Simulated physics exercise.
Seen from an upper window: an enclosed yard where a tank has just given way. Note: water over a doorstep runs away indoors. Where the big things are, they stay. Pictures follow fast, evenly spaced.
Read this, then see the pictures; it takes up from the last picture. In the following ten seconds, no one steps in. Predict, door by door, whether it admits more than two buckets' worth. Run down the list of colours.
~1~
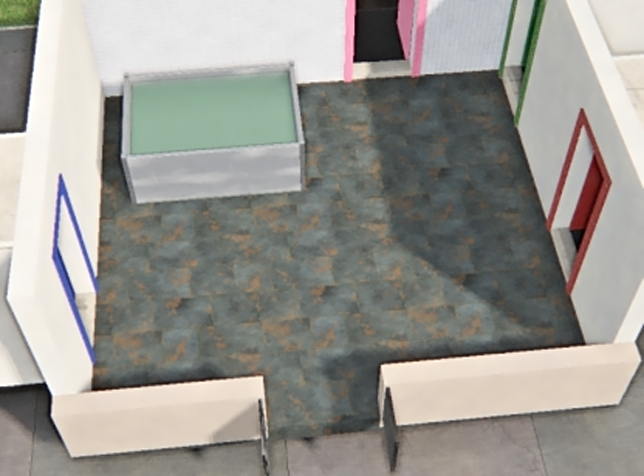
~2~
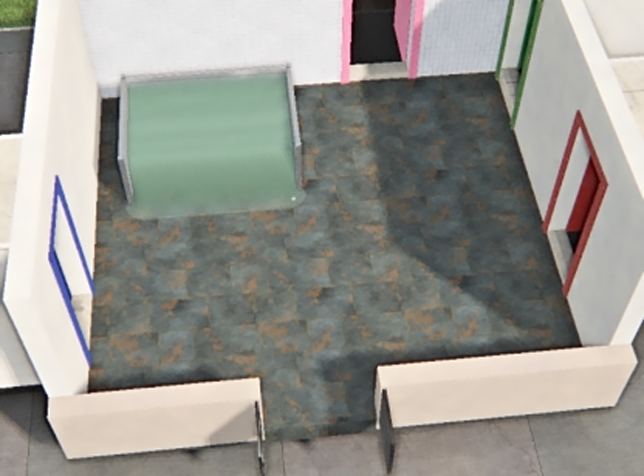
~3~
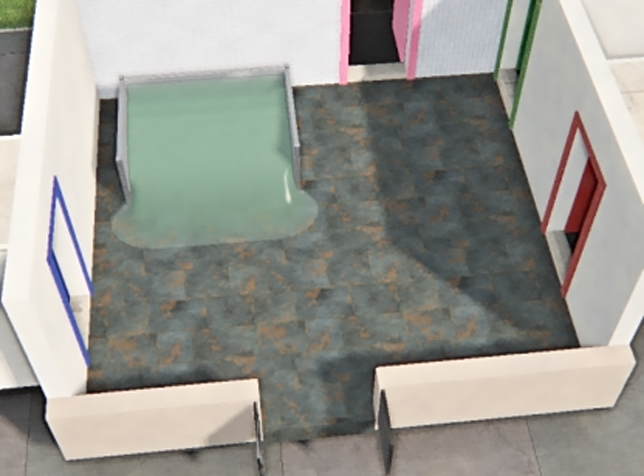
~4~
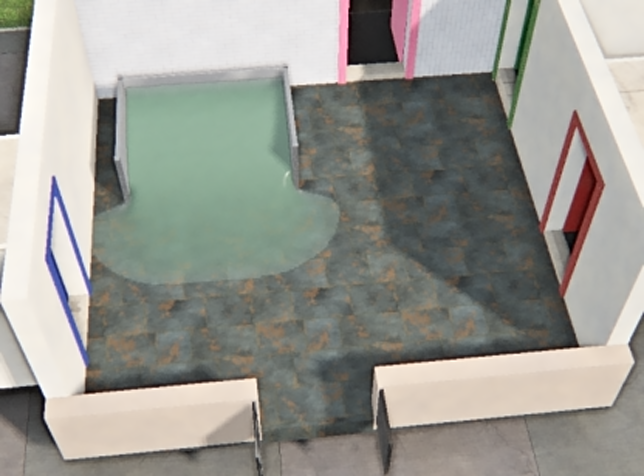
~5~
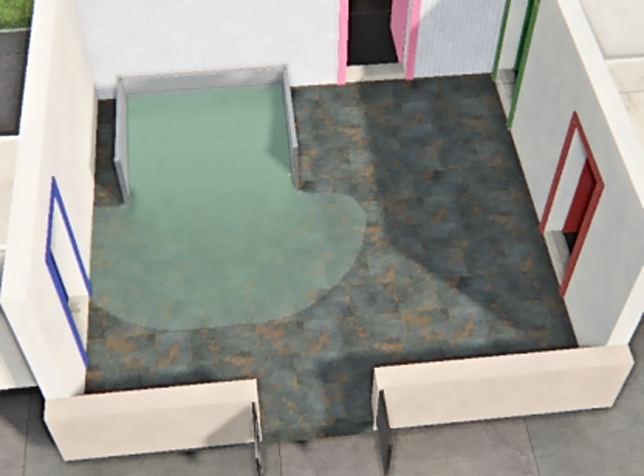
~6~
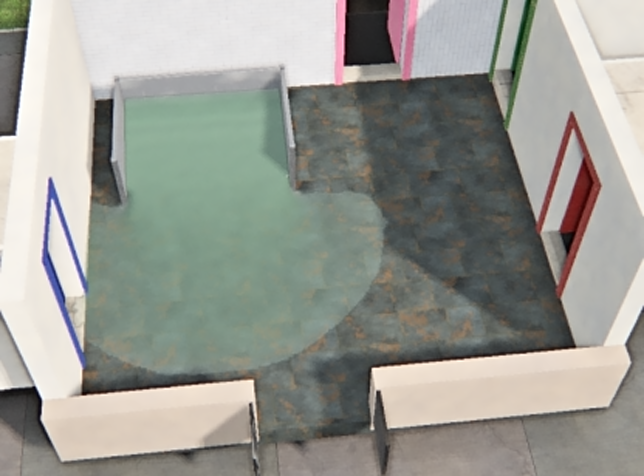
The blue door lets the inflow pass two buckets; the pink door keeps the inflow to two buckets or less; the red door lets the inflow pass two buckets; the green door keeps the inflow to two buckets or less.
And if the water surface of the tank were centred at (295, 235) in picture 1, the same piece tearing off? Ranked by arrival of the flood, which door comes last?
Last of all, the door marked pink.
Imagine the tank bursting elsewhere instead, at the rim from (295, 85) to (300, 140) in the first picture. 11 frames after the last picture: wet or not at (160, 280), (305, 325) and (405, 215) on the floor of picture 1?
In turn: Untouched, then untouched, then inundated.
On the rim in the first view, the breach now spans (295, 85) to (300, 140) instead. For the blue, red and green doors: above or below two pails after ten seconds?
Door by door, the blue door crosses the threshold, then the red door crosses the threshold, then the green door crosses the threshold.
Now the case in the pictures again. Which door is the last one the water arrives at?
The pink-painted one.
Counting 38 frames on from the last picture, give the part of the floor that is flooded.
I reckon around 85 %.
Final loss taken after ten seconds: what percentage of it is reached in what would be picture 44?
Around 85 percent.
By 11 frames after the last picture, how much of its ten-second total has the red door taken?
Close to 0 percent.
A moment on, water covers 50 % of the floor; the blue door under two buckets in, the pink door not reached, the red door not reached, the green door not reached.
Next, water covers 55 % of the floor; the blue door over two buckets in, the pink door not reached, the red door not reached, the green door not reached.
Then, water covers 55 % of the floor; the blue door far over two buckets in, the pink door not reached, the red door wet at the sill, nothing in, the green door not reached.
Later, water covers 85 % of the floor; the blue door far over two buckets in, the pink door not reached, the red door over two buckets in, the green door wet at the sill, nothing in.
In the end, water covers 95 % of the floor; the blue door far over two buckets in, the pink door wet at the sill, nothing in, the red door over two buckets in, the green door wet at the sill, nothing in.
